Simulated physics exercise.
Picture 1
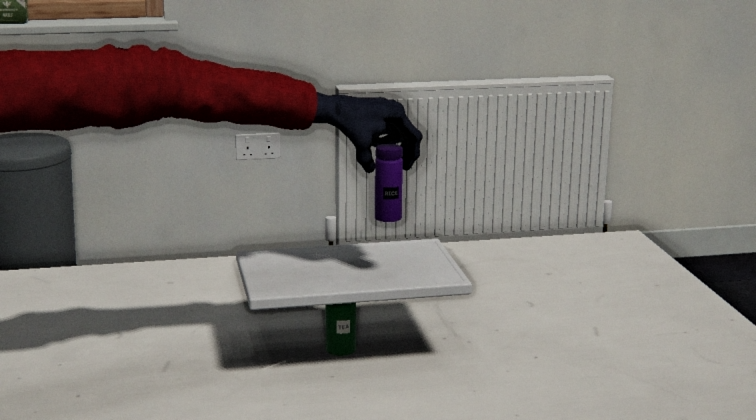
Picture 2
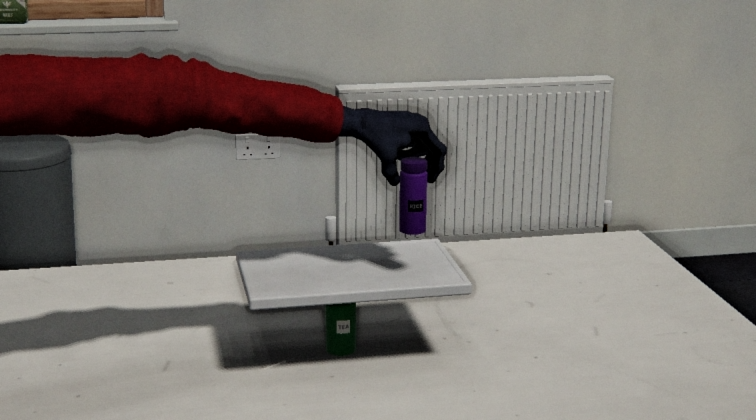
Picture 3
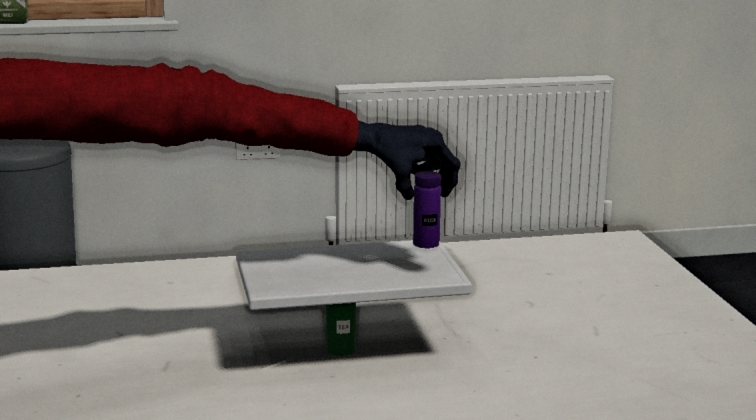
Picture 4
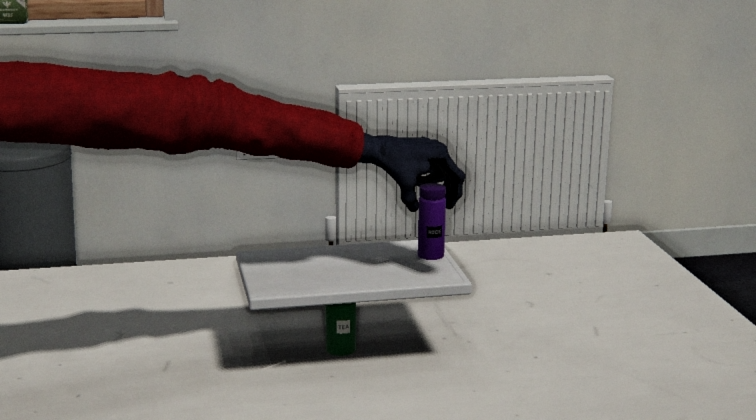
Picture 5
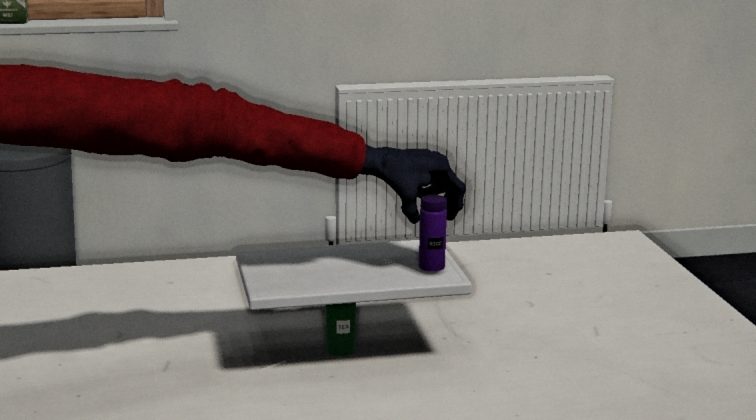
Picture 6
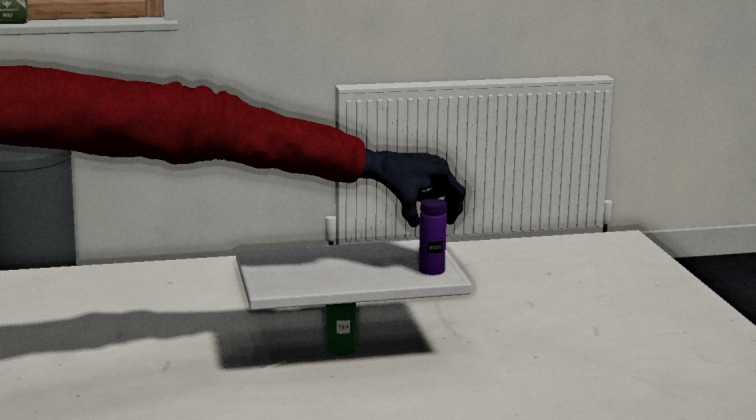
A red-sleeved arm with a dark gloved hand reaches in from the left over a pale table, seen from slightly above in a room with a white radiator behind. A white board rests on a green shaker, and the hand grips a purple shaker above it. The hand moves right while lowering the purple shaker, sets it on the board's right side and keeps hold, the camera still.
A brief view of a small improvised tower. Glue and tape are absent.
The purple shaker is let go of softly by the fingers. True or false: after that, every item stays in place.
False.
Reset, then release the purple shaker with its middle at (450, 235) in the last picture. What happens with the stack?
After that, it tumbles down.
Then, 0.50 s later than the last frame, purple shaker now fallen; white lid tilted by 40°.
Then, 0.70 s later than the last frame, white lid now fallen; green shaker moved a little.
When it is over, fallen, purple shaker and white lid; green shaker as before. The stack loses its balance.
